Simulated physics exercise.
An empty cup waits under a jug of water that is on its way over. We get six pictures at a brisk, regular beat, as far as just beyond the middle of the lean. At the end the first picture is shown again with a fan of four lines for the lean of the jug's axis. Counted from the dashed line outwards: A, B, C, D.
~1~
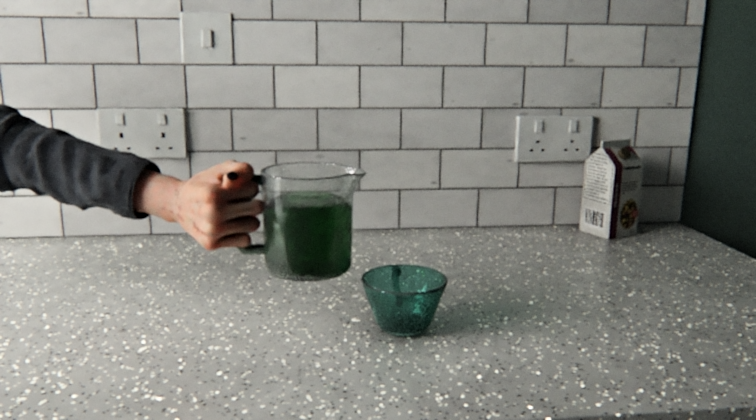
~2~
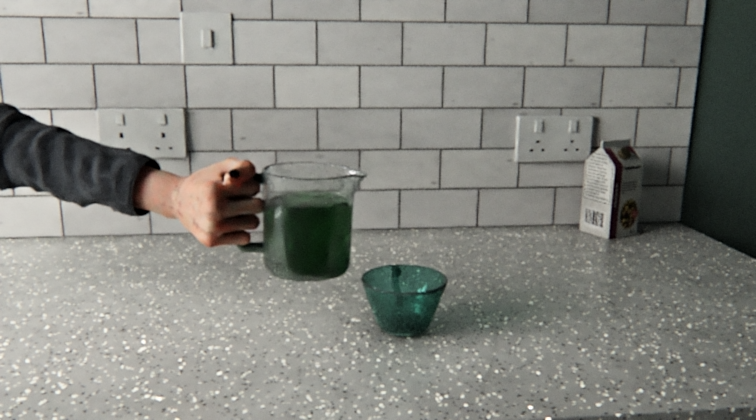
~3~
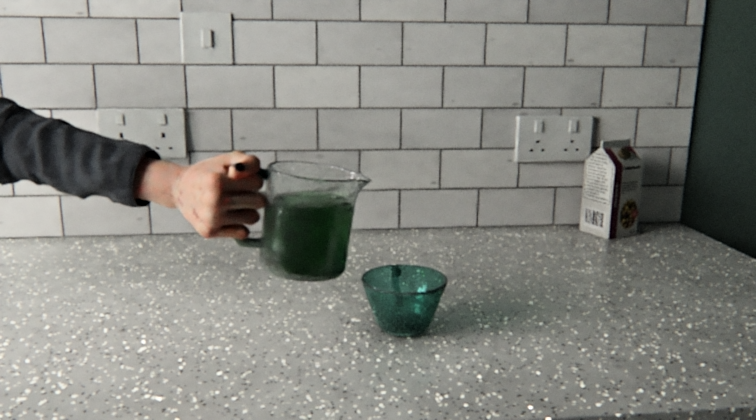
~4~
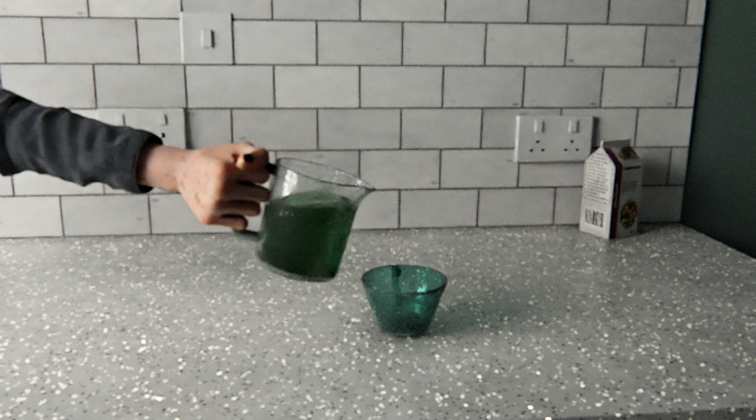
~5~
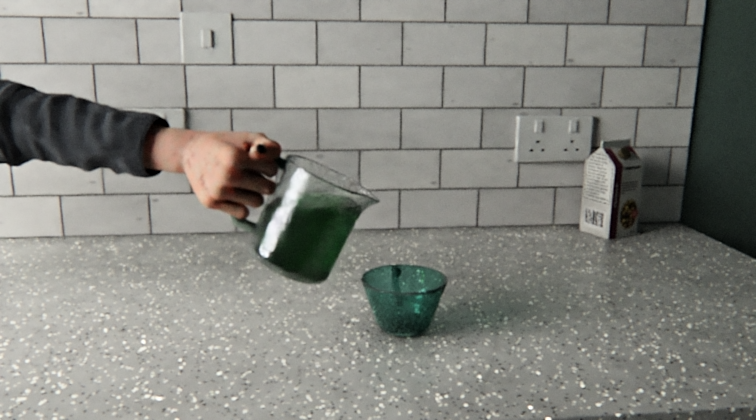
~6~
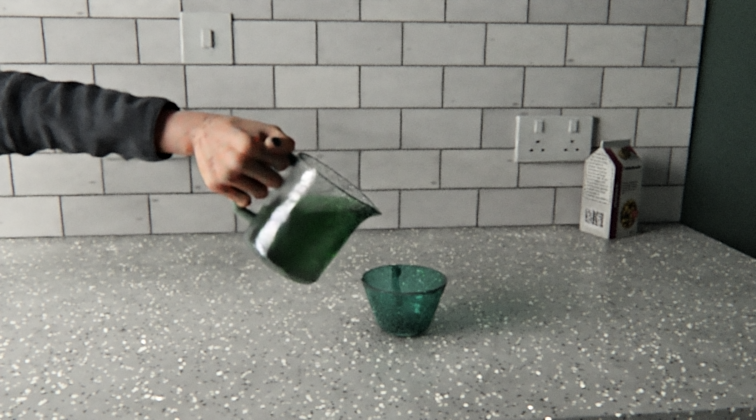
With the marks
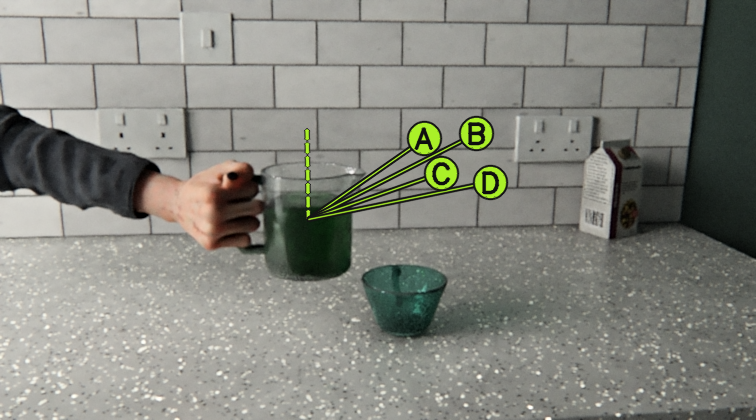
In this clip, a hand on the left holds a clear jug of green liquid upright above a speckled countertop, then gradually tilts it rightward near a small green cup, which stays still, with no liquid leaving the jug.
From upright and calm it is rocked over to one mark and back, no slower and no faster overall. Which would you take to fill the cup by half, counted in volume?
The answer is line A.
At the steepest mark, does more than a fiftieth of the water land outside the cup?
Yes.
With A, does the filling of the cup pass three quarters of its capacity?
No.
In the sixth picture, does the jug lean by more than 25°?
Yes.
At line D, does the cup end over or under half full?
Over half.
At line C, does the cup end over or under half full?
Over.
In lime, A at (410, 148); B at (461, 141); C at (425, 178); D at (474, 185).
With A, the cup ends with about 52 % of what it can hold.
With B, the cup ends with about 75 % of what it can hold; 5 % of the water is spilt.
With C, the cup ends with about 79 % of what it can hold; 19 % of the water is spilt.
With D, the cup ends with about 83 % of what it can hold; 31 % of the water is spilt.
